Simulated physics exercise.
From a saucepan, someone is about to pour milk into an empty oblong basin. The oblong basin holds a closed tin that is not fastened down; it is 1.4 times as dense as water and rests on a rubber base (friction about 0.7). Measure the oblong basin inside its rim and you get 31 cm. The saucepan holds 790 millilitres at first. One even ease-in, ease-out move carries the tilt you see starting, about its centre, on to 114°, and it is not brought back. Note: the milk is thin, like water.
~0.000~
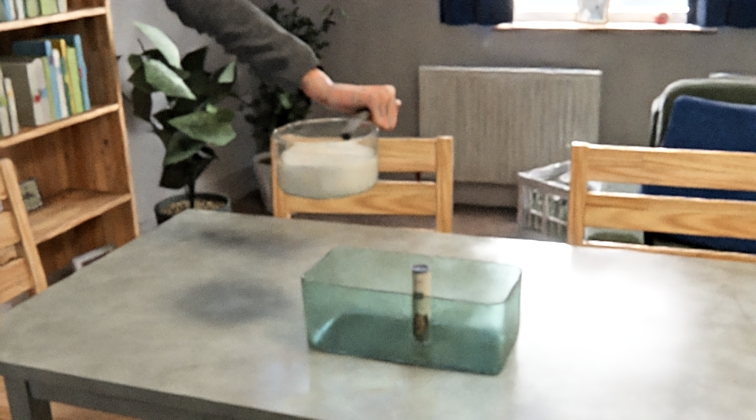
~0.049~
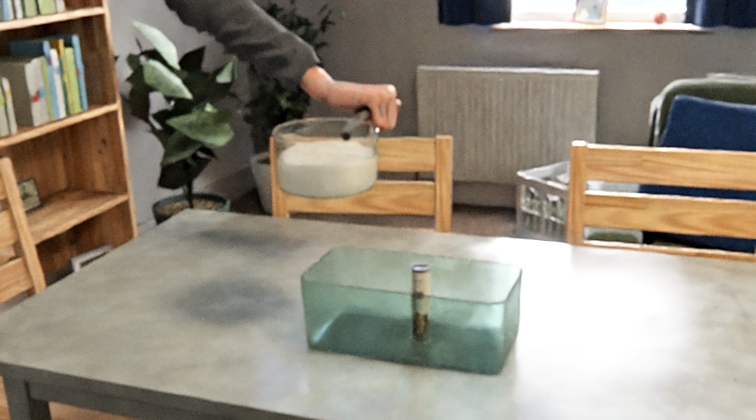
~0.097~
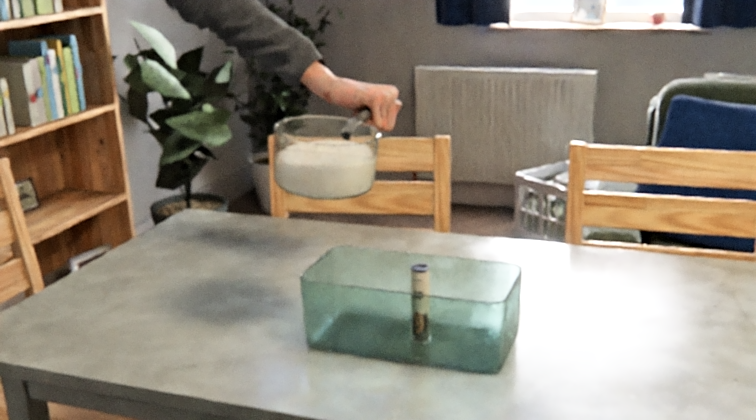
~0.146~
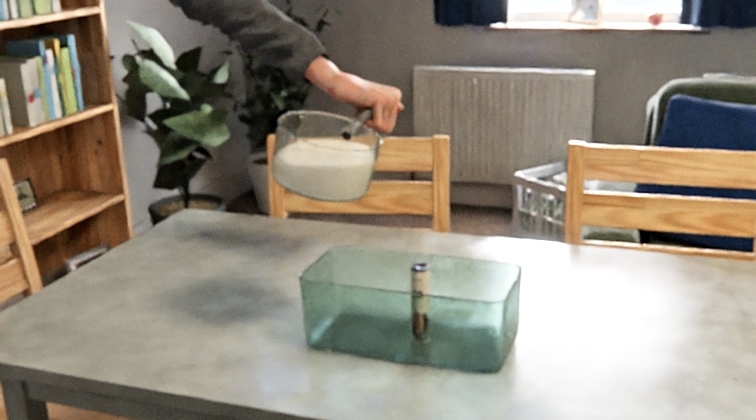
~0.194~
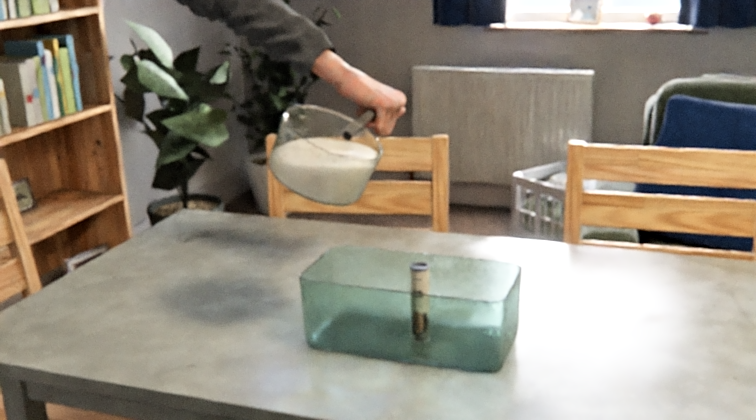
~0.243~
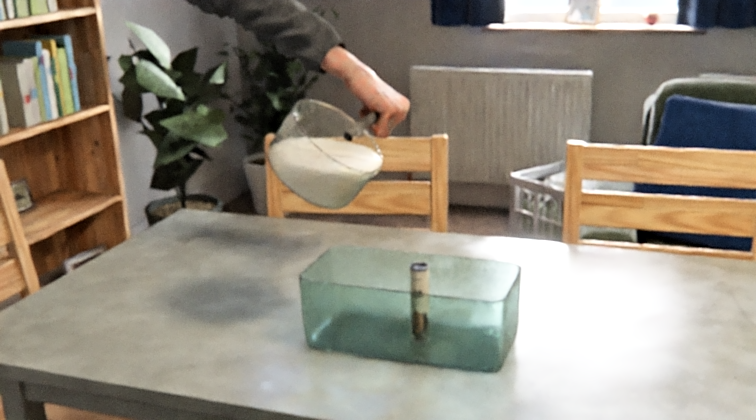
In a room with a bookshelf, plants and wooden chairs, a hand holds a clear pan of milk level above a grey table, where a green see-through basin has a small upright tin inside. The hand then tilts the pan steadily to the right, and the milk shifts toward its lower edge.
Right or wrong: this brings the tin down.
Right, the tin comes down.
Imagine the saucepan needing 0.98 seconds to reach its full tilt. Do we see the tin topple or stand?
Well, the tin simply holds firm.
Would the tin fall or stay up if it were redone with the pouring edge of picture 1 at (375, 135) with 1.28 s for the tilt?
After that, the tin stays vertical.
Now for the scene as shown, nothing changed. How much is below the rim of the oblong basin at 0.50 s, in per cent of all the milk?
About 22%.
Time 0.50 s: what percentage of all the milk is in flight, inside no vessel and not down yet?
54 per cent.
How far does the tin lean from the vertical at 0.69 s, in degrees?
I'd put it at close to 5 degrees off upright.
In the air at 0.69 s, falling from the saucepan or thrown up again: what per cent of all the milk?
Some 9 % is up in the air.
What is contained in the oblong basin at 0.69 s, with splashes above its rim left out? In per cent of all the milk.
About 86 per cent.
By 0.50 s the tilt is 106° and 24 per cent is still to pour; the tin stands where it began.
By 0.69 s the tilt is 114° and 4 per cent is still to pour; the tin leans 5°.
By 0.89 s the tilt is 114° and 0 per cent is still to pour; the tin leans 14°.
By 1.11 s the tilt is 114° and 0 per cent is still to pour; the tin leans 42°.
At rest the tin lies on its side.
